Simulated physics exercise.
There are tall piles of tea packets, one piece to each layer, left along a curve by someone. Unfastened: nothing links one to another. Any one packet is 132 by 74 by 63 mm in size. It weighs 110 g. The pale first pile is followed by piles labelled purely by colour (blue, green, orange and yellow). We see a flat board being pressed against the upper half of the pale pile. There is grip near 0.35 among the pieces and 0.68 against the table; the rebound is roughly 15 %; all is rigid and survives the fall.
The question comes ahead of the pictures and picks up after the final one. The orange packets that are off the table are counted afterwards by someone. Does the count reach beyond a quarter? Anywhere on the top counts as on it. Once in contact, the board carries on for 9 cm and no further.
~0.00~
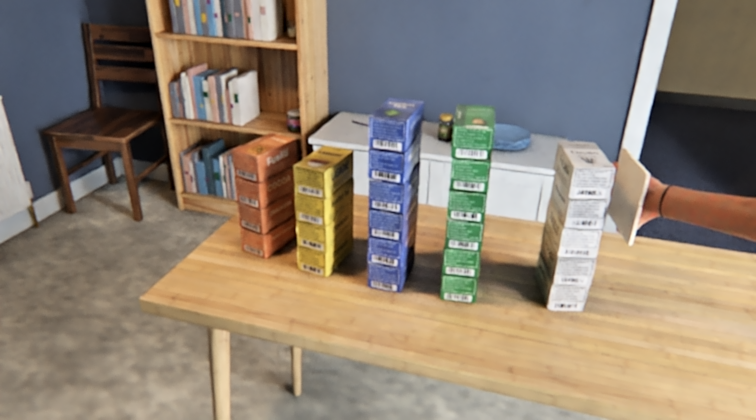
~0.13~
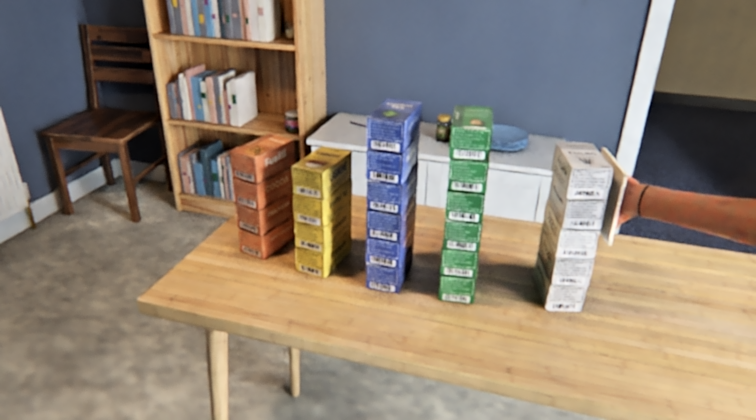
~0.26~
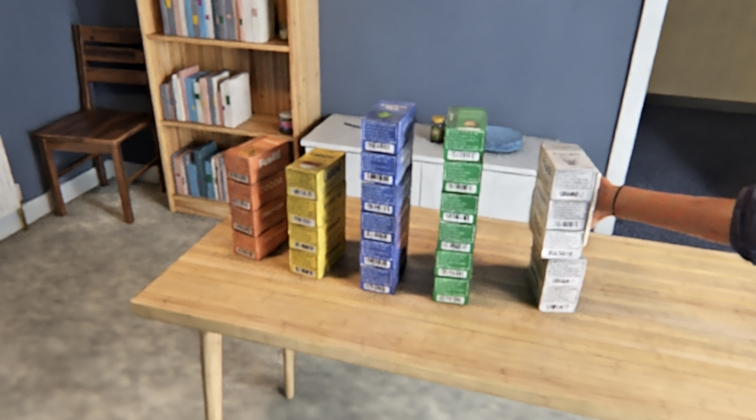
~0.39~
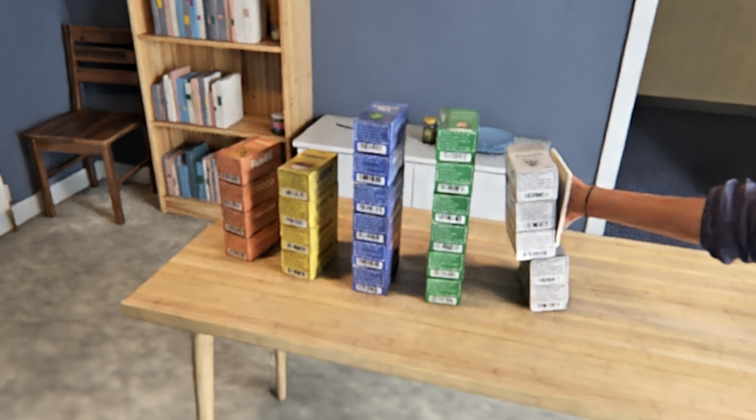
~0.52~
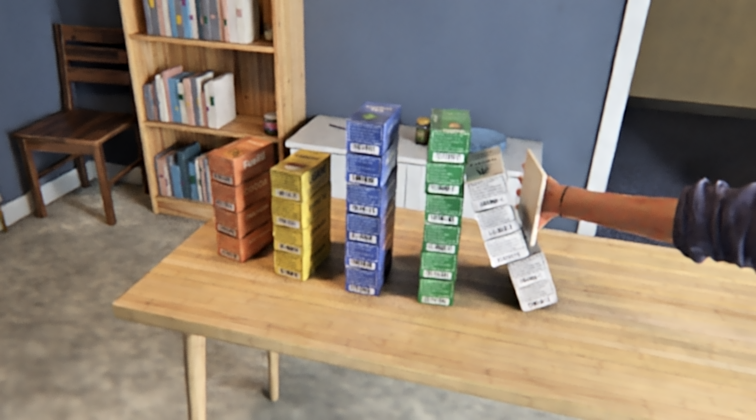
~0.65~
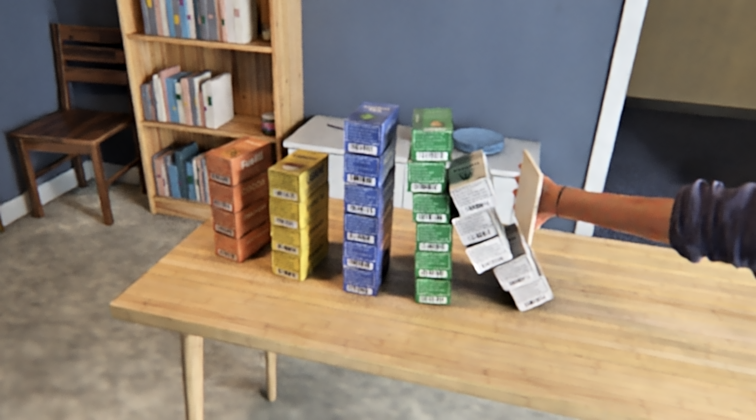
Yes.
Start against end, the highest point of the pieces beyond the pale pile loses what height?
I'd put it at around 15 cm.
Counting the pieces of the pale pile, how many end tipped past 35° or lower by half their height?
The answer is 5 of the pale ones.
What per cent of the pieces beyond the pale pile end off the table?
The share is about 30 in a hundred.
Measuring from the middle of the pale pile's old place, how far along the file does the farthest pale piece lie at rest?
Some 30 centimetres along the file.
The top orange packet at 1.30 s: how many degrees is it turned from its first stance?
Some 0°.
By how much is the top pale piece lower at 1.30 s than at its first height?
Some 10 centimetres.
After 1.30 s, 5 of the pale pile down; none of the 4 orange packets off the table (0 of 20 in all colours); top orange packet unmoved; top green packet leaning 34°, 57 mm lower.
After 1.86 s, 5 of the pale pile down; 2 of the 4 orange packets off the table (3 of 20 in all colours); top orange packet upside down; top yellow packet on its side.
At rest (2.8 s), 5 of the pale pile down; 3 of the 4 orange packets off the table (6 of 20 in all colours); top orange packet 94 cm lower; top blue packet upside down. That is 75 per cent. As the last picture would show them, middles, top orange packet near (89, 366), top blue packet near (58, 342).
